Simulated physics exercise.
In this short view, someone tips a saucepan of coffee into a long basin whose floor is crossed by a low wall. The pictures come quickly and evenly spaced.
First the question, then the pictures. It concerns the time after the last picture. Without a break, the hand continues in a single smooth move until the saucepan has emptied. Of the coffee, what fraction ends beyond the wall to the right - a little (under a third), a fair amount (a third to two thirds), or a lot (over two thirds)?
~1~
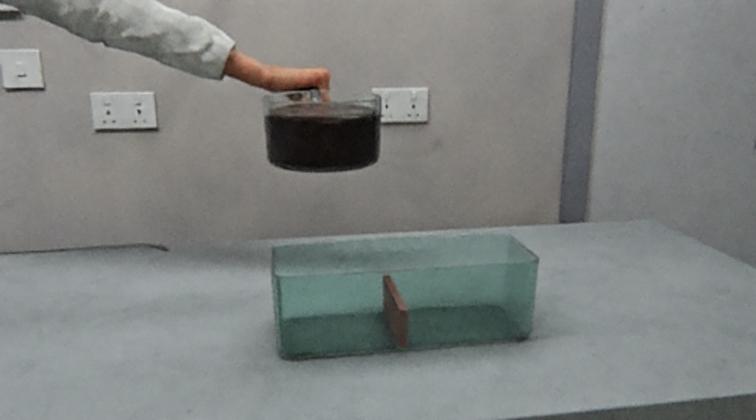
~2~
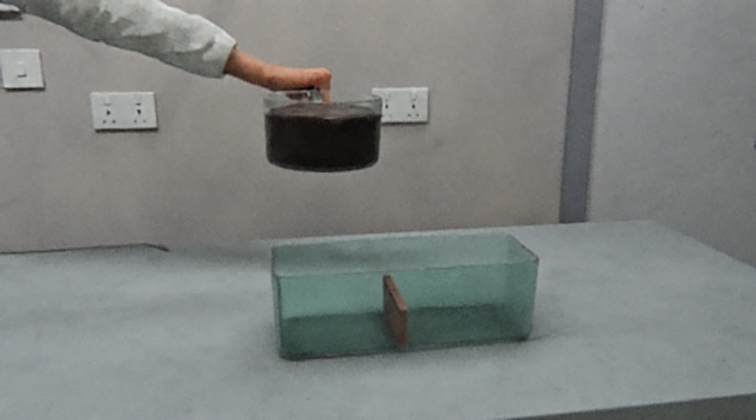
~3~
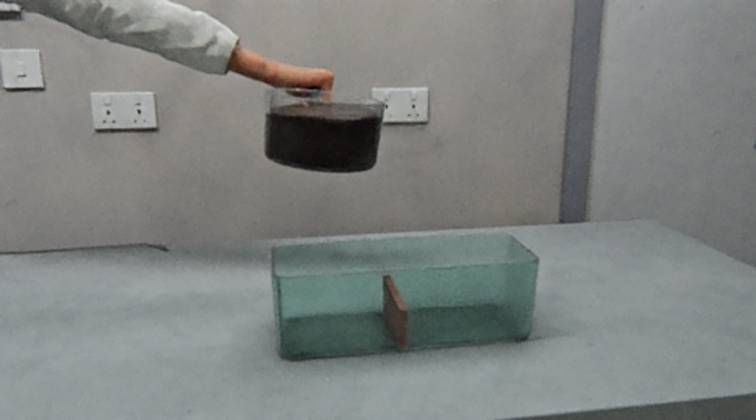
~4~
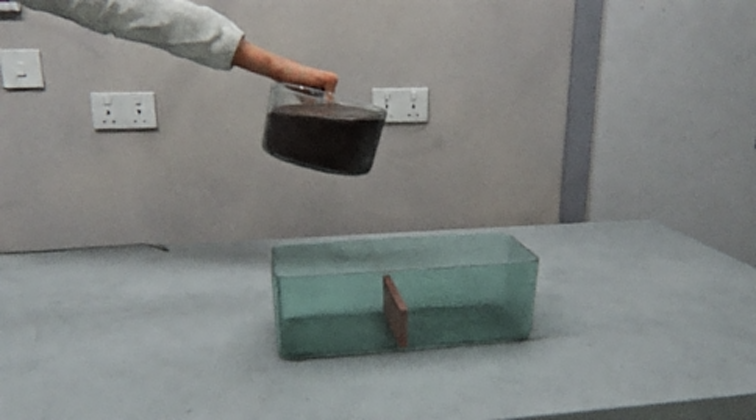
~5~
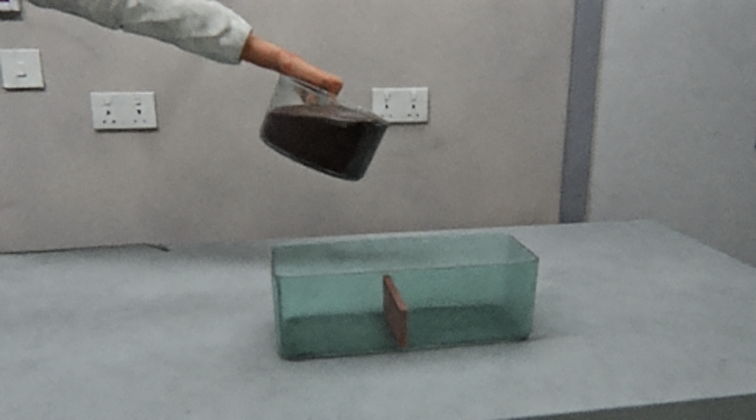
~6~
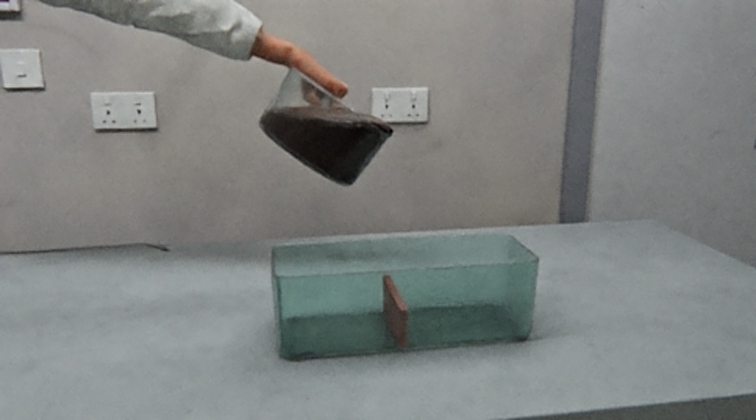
A lot, over two thirds.
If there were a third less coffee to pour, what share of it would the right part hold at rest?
About 85 in a hundred.
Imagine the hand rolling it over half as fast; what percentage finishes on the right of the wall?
It comes to 90 per cent or so.
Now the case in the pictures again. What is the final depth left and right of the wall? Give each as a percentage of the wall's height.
Left 20 %, right 70 %.
A moment on, the tilt is 100° and 31 per cent is still to pour, 0 is left of the wall and 15 right of it.
Next, the tilt is 103° and 8 per cent is still to pour, 6 is left of the wall and 73 right of it.
Then the tilt is 103° and 2 per cent is still to pour, 9 is left of the wall and 60 right of it.
Later the tilt is 103° and 0 per cent is still to pour, 14 is left of the wall and 80 right of it.
Finally, 16 per cent lies left of the wall, 78 right of it and 6 outside.
